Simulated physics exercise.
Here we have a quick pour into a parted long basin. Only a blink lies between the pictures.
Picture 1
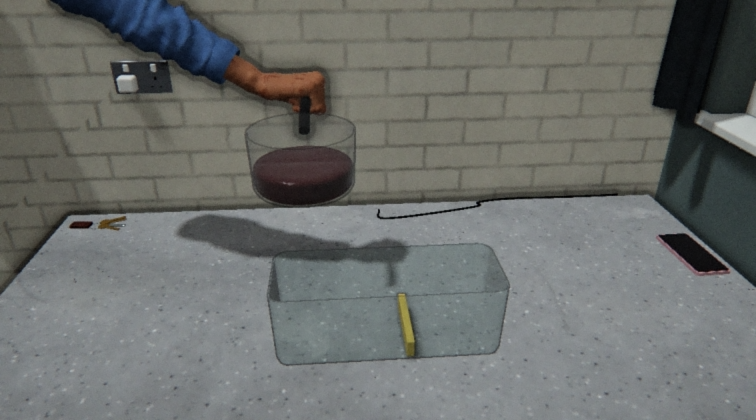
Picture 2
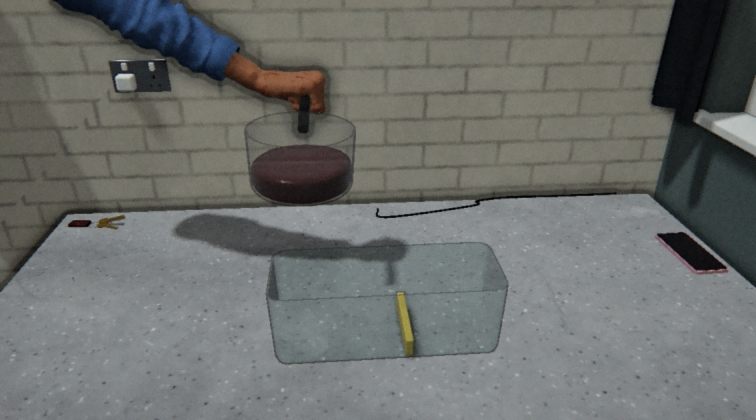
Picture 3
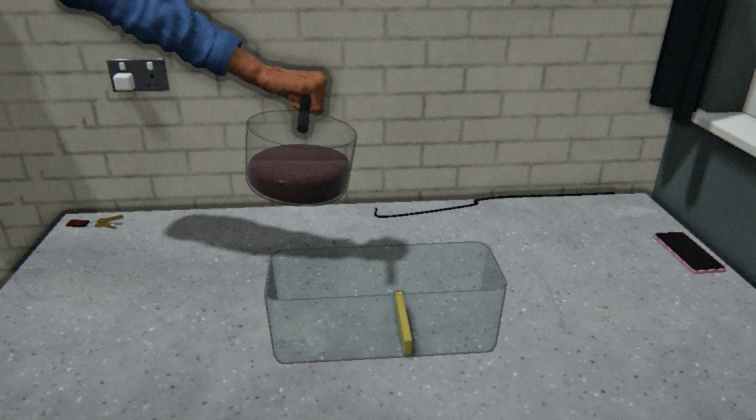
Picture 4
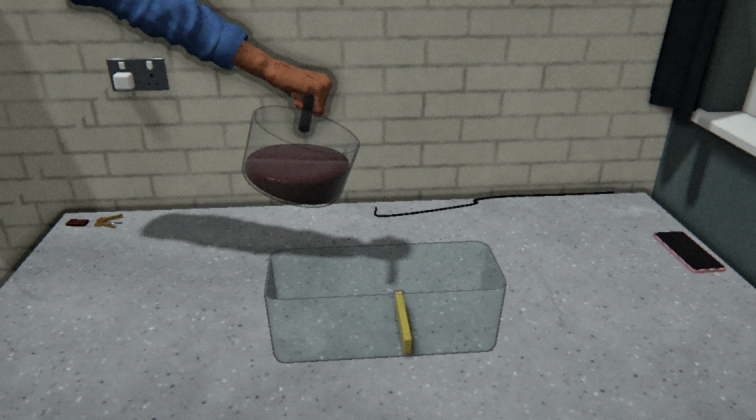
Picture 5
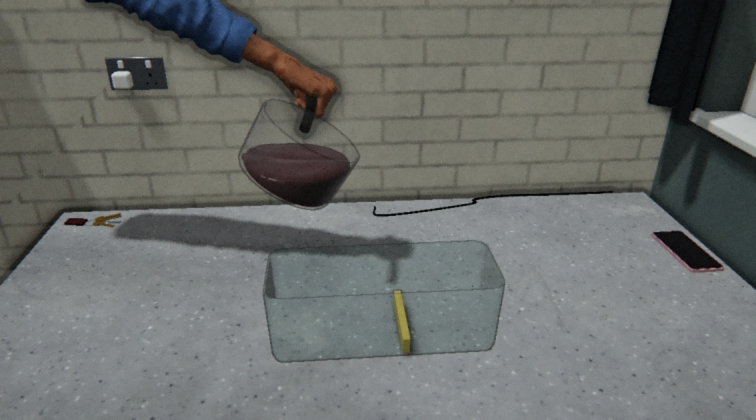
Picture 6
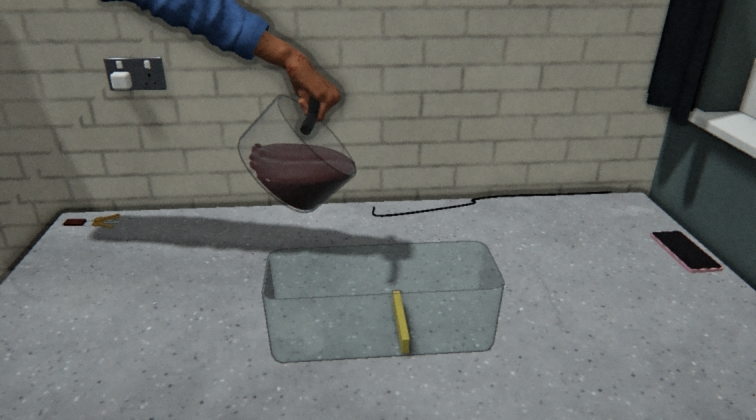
A hand in a blue sleeve, reaching in from the upper left, steadily tips a clear round container of dark red liquid toward the right, the liquid shifting inside as its shadow stretches leftward. Below stands a clear long basin with a yellow divider, between small items at left and a phone at right. The speckled grey table, before a pale brick wall, is seen from slightly above by a nearly still camera.
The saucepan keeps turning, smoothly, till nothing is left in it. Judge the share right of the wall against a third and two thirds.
The share right of the wall is not even a third.
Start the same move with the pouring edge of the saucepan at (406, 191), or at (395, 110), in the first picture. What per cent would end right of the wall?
Near 85 % and 85 %.
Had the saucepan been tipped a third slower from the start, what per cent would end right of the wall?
About 25 per cent.
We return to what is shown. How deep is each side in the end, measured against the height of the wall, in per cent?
Near 60 on the left, 20 on the right.
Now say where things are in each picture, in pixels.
In the first picture, it leans 0°; its right rim is at (355, 130); the wine meets the walls at (253, 163) and (353, 160); the long basin's rim runs from (271, 277) to (500, 266); the wall's top is at (406, 317).
In the second picture, it leans 2°; its right rim is at (355, 130); the wine meets the walls at (252, 162) and (352, 160).
In the third picture, it leans 9°; its right rim is at (356, 136); the wine meets the walls at (249, 161) and (350, 160).
In the fourth picture, it leans 19°; its right rim is at (358, 145); the wine meets the walls at (245, 158) and (349, 160).
In the fifth picture, it leans 32°; its right rim is at (358, 156); the wine meets the walls at (242, 154) and (351, 160).
In the sixth picture, it leans 46°; its right rim is at (355, 170); the wine meets the walls at (251, 151) and (356, 162).
A moment on, the saucepan is tipped on its side and 38 per cent is still to pour, 18 is left of the wall and 1 right of it.
Next, the saucepan is tipped right over and 10 per cent is still to pour, 60 is left of the wall and 14 right of it.
Then the saucepan is tipped right over and 1 per cent is still to pour, 77 is left of the wall and 16 right of it.
Later the saucepan is tipped right over and 0 per cent is still to pour, 80 is left of the wall and 18 right of it.
In the end 80 per cent lies left of the wall, 18 right of it and 2 outside.
